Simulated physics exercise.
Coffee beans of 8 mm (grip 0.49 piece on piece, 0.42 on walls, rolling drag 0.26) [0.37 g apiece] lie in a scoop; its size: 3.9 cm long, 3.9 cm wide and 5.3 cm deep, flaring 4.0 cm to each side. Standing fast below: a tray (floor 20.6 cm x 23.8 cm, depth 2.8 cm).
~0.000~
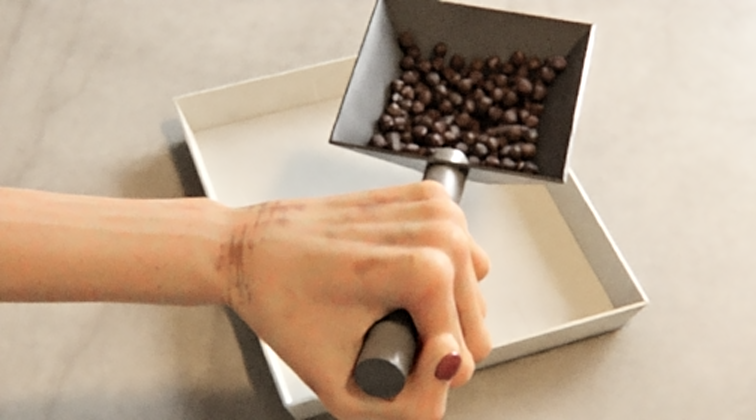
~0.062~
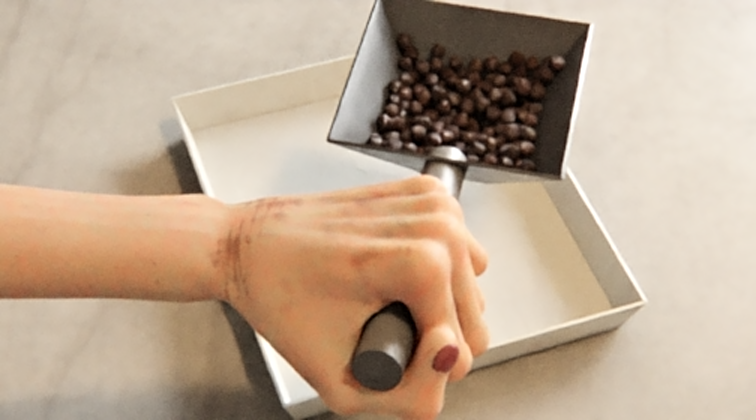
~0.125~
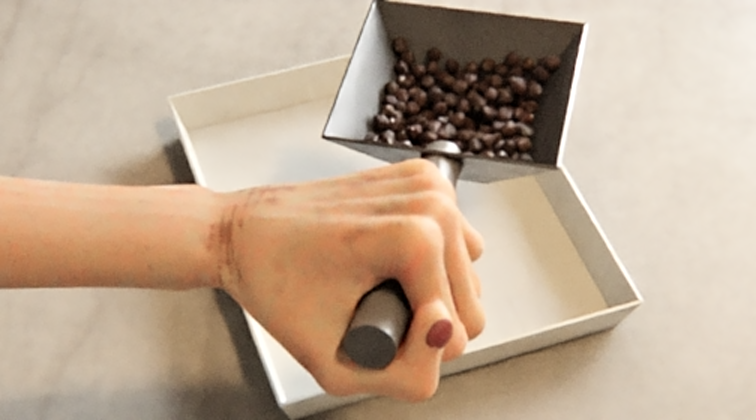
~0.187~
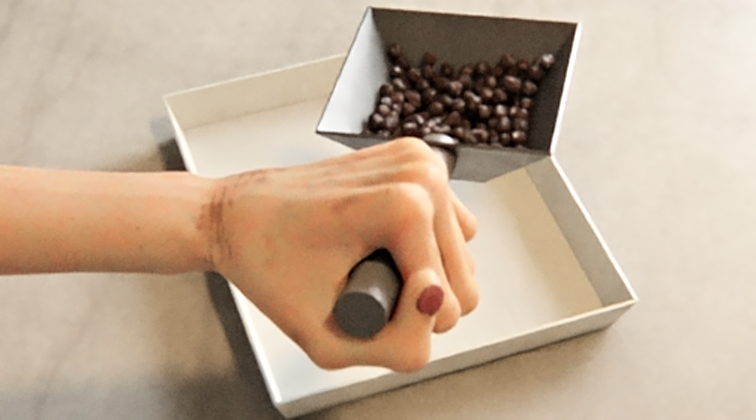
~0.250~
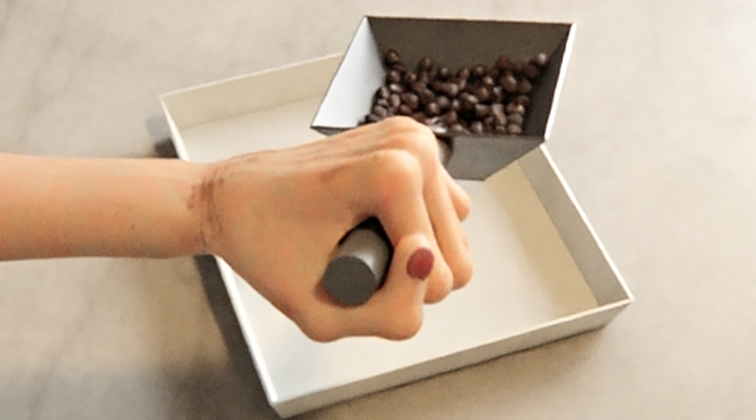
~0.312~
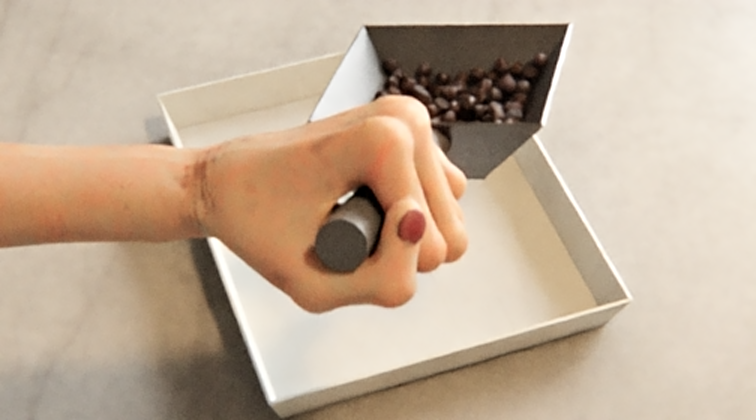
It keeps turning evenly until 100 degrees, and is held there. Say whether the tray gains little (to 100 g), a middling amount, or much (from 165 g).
Load: Little.
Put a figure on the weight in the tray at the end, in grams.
About 80 g.
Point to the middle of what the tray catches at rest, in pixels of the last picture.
At about (371, 198).
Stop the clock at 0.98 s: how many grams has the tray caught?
Some 0 g.
Then, at 0.68 s, tilt 49 degrees; 0 g in the tray, scoop holds 100 %.
After 0.98 s, tilt 73 degrees; 1 g in the tray, scoop holds 95 %.
After 1.26 s, tilt 95 degrees; 77 g in the tray, scoop holds 5 %.
After 1.53 s, tilt 100 degrees; 84 g in the tray, scoop holds 0 %.
At rest (1.8 s), 84 g in the tray, scoop holds 0 %.
